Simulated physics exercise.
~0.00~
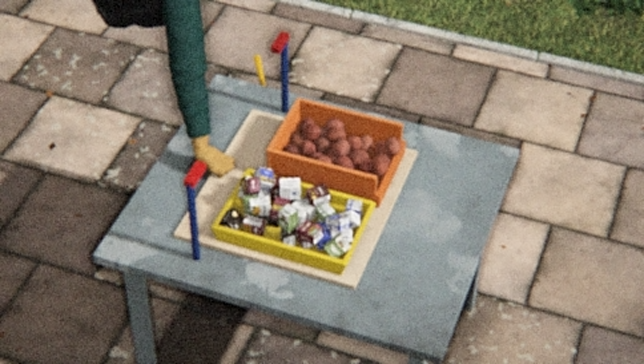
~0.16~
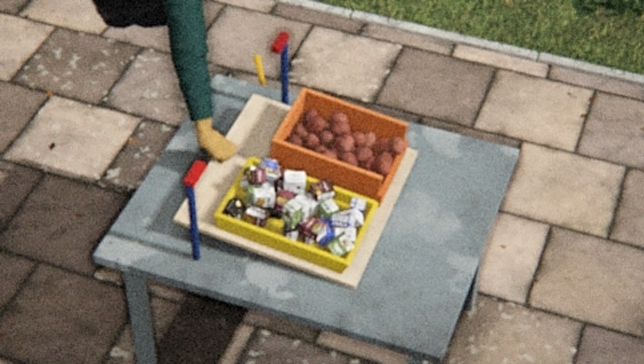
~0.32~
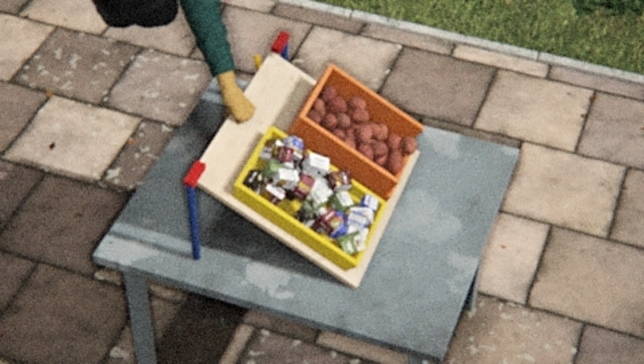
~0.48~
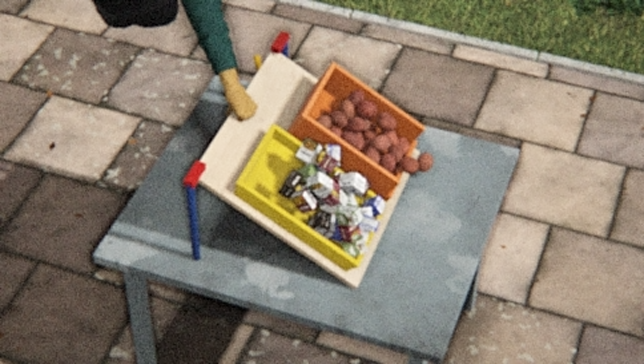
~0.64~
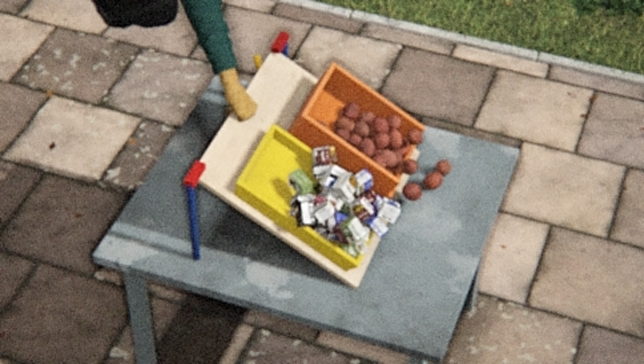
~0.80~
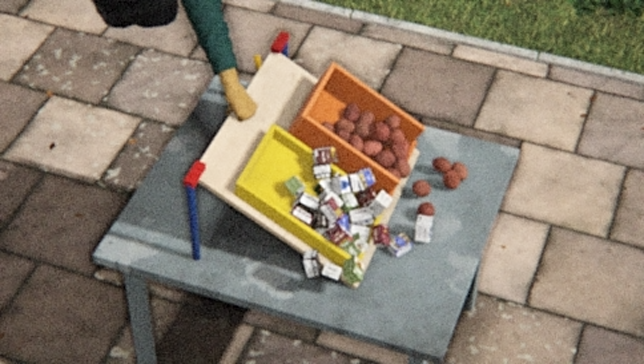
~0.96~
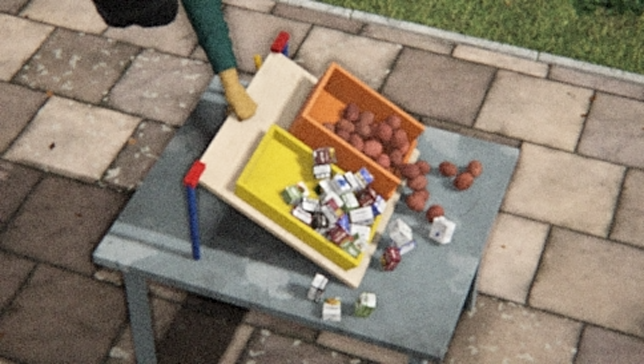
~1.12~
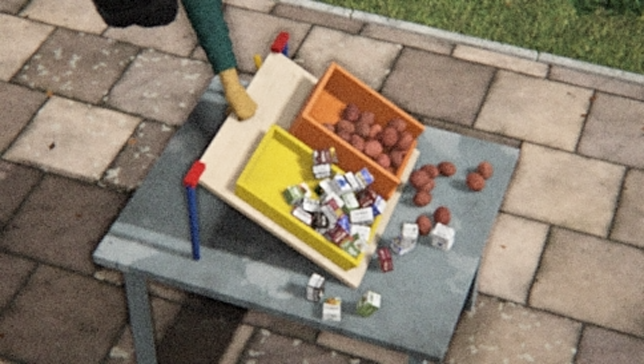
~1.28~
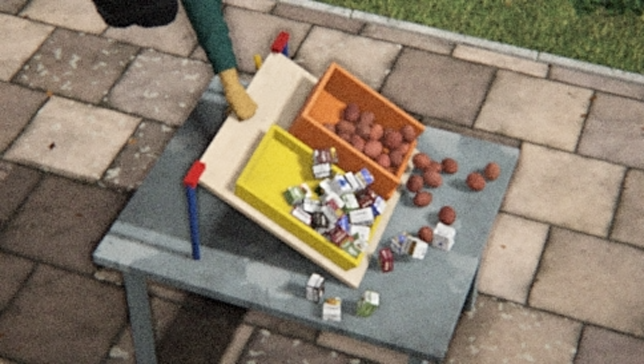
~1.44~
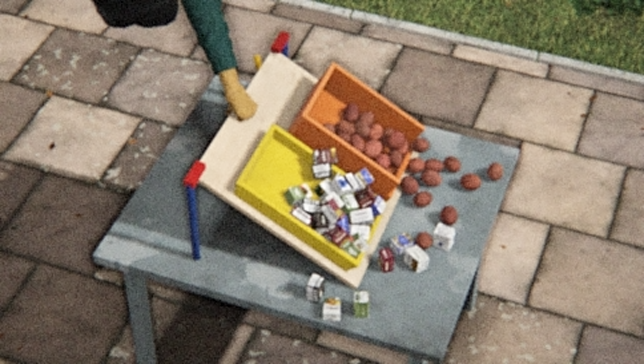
Orange tote of red potatoes and yellow tote of small cartons tipping on a hand-tilted board, each spilling some onto the table.
